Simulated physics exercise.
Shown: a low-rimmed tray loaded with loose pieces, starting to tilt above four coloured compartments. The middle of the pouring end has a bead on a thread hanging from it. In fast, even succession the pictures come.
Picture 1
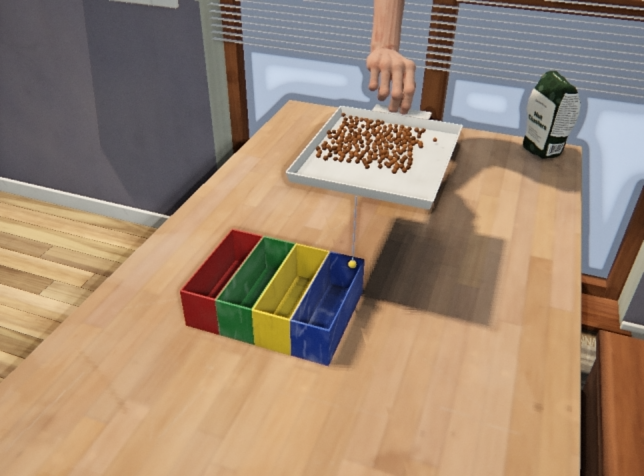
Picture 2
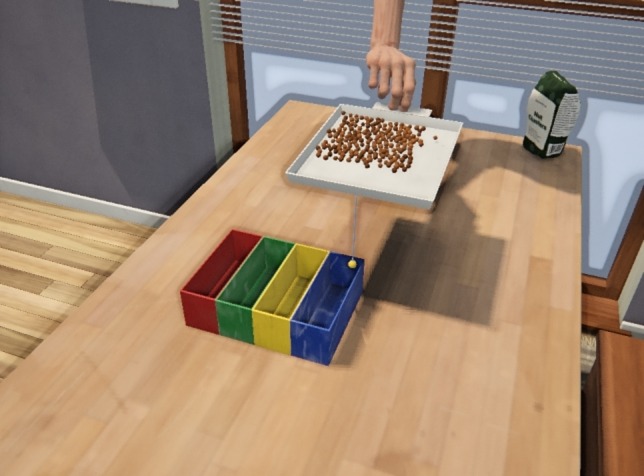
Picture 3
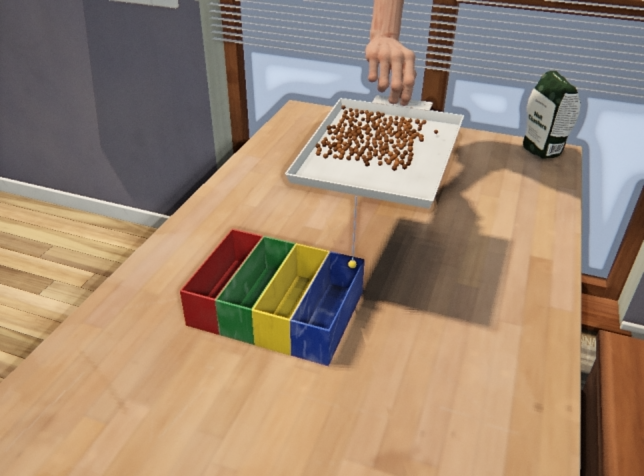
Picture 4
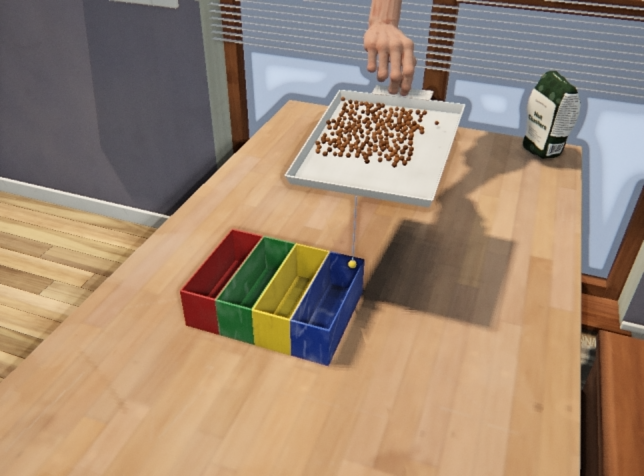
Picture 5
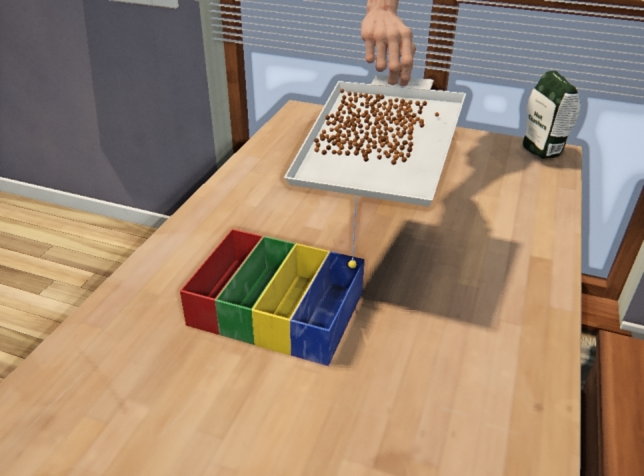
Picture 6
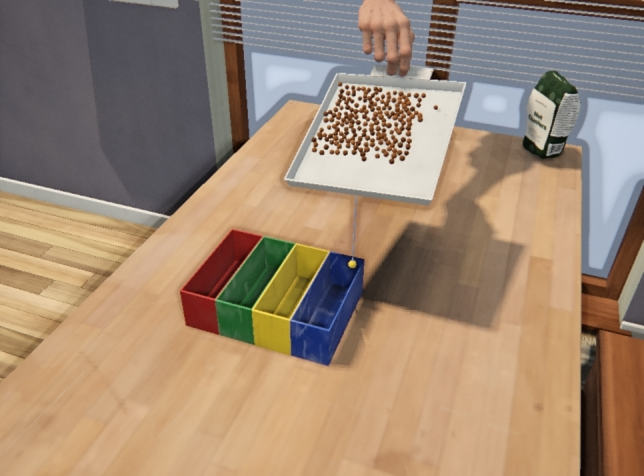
On a wooden table, a hand slowly raising the back of a tray of small brown balls above red, green, yellow and blue compartments.
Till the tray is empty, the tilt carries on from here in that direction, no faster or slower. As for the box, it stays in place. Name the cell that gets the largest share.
Yellow.
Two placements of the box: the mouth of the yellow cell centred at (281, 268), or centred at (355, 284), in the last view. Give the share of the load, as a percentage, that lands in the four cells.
The first comes to 90 percent and the second to 100 percent.
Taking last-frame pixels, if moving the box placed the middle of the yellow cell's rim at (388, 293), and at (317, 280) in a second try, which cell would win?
For the first spot the answer is the red one, and for the second spot it is that green cell.
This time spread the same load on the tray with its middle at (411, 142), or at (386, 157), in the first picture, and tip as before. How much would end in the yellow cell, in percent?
Close to 40 %, followed by close to 40 %.
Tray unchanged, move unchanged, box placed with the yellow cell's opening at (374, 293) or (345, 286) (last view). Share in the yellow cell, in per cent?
Close to 0 in a hundred, then close to 10 in a hundred.
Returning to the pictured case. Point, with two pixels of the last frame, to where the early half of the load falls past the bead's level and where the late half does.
Points: About (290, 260), then about (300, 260).
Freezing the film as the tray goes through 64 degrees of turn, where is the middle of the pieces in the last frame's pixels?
Check around (318, 183) in the last picture.
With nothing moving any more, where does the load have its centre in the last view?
Once it all stops, the middle lies near (291, 316).
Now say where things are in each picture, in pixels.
The first picture shows corners of the pouring end (290, 171) and (430, 199), level; middle of the load (371, 141), cereal balls; bead on its thread (353, 264); red cell (200, 309); green cell (235, 319); yellow cell (272, 329); blue cell (310, 340).
The second picture shows corners of the pouring end (290, 172) and (430, 199), level; middle of the load (371, 139).
The third picture shows corners of the pouring end (289, 173) and (430, 198), tipped barely, lowest at the left corner; middle of the load (371, 135).
The fourth picture shows corners of the pouring end (289, 174) and (430, 198), tipped a little, lowest at the left corner; middle of the load (371, 129).
The fifth picture shows corners of the pouring end (288, 176) and (429, 197), tipped a little, lowest at the left corner; middle of the load (370, 123).
The sixth picture shows corners of the pouring end (288, 177) and (429, 197), tipped clearly, lowest at the left corner; middle of the load (368, 119), roughly a third on the move; red cell (200, 309); green cell (235, 319); yellow cell (272, 329); blue cell (310, 340).
Just after the last frame, tray tipped steeply; the larger part on the tray; about a tenth in the yellow cell; about a tenth in the blue cell; just a few in the green cell; about a tenth falling or outside the box.
A moment on, tray tipped past a quarter turn; just a few on the tray; roughly a third in the yellow cell; roughly a quarter in the green cell; roughly a quarter in the blue cell; just a few in the red cell; roughly a quarter falling or outside the box.
Further on, tray tipped past a quarter turn; roughly half in the yellow cell; roughly a quarter in the green cell; roughly a quarter in the blue cell; just a few in the red cell; about a tenth falling or outside the box.
When it is over, tray tipped past a quarter turn; roughly half in the yellow cell; roughly a quarter in the green cell; roughly a quarter in the blue cell; just a few in the red cell; about a tenth outside the box.
